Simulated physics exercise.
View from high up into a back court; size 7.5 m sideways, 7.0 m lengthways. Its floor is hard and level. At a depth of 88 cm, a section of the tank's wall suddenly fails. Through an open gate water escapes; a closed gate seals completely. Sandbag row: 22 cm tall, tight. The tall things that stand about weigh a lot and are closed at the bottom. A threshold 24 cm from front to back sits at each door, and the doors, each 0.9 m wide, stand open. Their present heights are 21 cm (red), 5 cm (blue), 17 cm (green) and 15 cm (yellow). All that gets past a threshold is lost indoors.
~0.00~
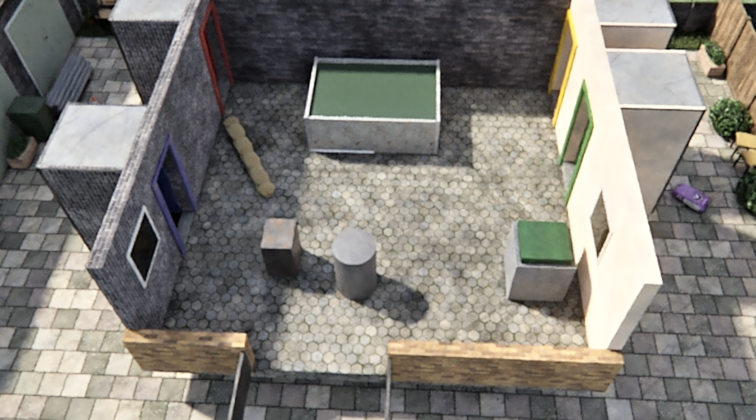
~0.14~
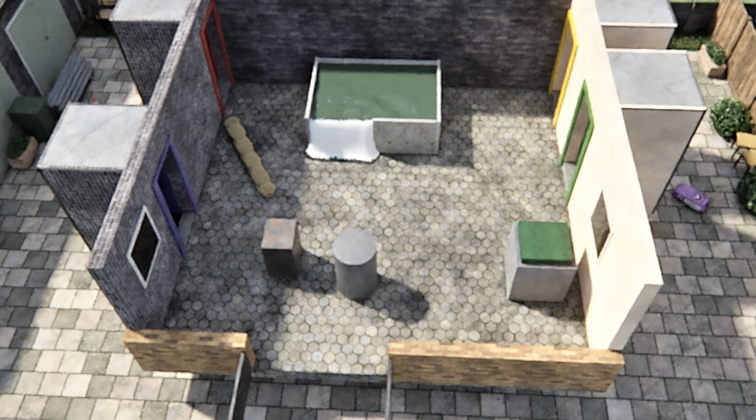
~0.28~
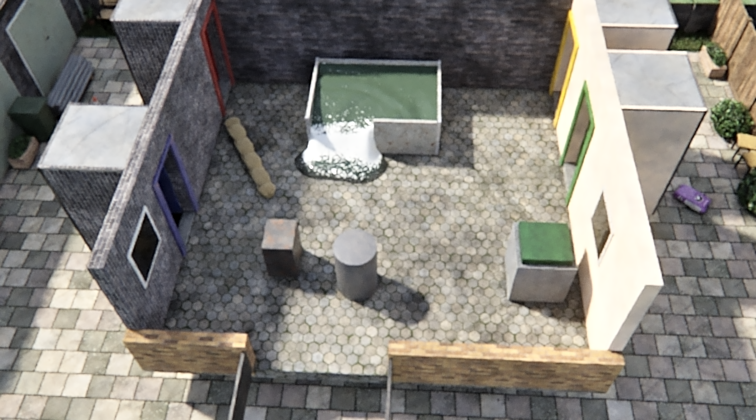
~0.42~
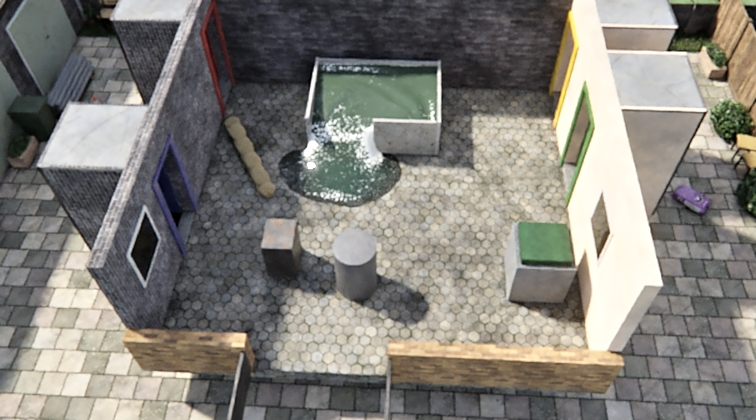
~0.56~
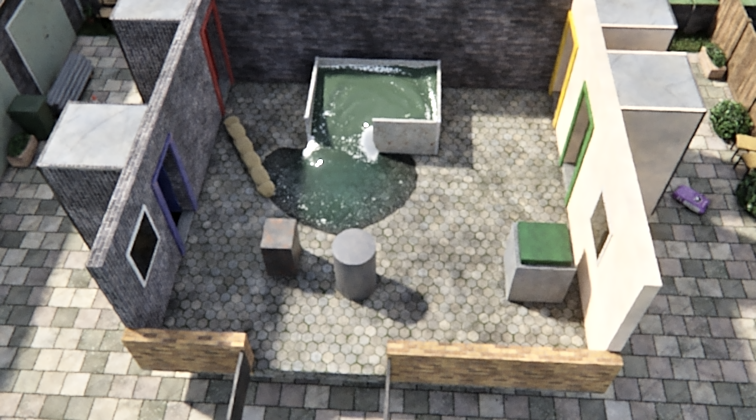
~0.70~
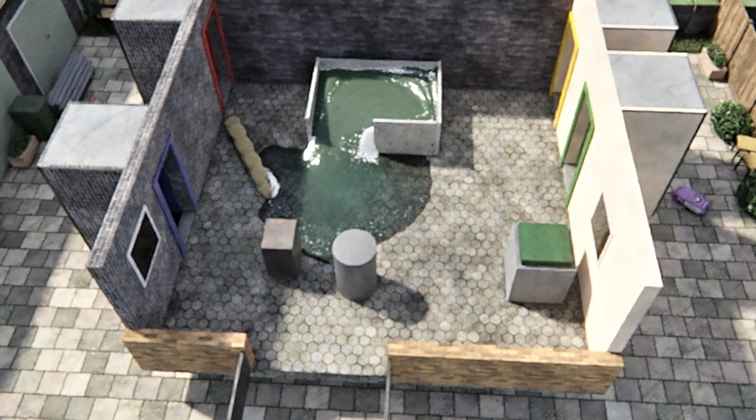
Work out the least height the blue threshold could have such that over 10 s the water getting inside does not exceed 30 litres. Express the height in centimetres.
The least height is about 11 cm.
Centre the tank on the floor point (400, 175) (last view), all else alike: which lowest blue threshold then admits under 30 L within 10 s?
With that change, some 13.0 centimetres.
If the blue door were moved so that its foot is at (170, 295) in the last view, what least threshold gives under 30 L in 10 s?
Minimum: Close to 18 cm.
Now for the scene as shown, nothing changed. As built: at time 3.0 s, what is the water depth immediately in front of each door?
Door by door, in centimetres - red 0, blue 12, green 0, yellow 0.
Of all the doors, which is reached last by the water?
The yellow one.
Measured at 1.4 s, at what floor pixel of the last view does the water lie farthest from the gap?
The farthest wet point sits near (269, 356).
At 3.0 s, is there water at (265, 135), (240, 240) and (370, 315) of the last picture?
In turn: Wet, flooded, flooded.
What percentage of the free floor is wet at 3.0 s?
About 60 per cent.
After 1.4 s water covers 35 % of the floor, deepest (48 cm) near (288, 245); it has not reached the blue door.
After 3.0 s water covers 60 % of the floor, deepest (36 cm) near (156, 351); 12 cm at the blue door, 11 litres in over its 5 cm threshold.
After 10.0 s water covers 95 % of the floor, deepest (10 cm) near (405, 363); 8 cm at the blue door, 152 litres in over its 5 cm threshold.
At the blue door as built, the water arrived by 2.0 s and peaked near 14 cm at 5.6 s.
Run again over the same 10 s with other heights there, 53 litres in over 9 cm, 16 litres over 12.5 cm. The limit of 30 litres is kept from about 11 cm up.
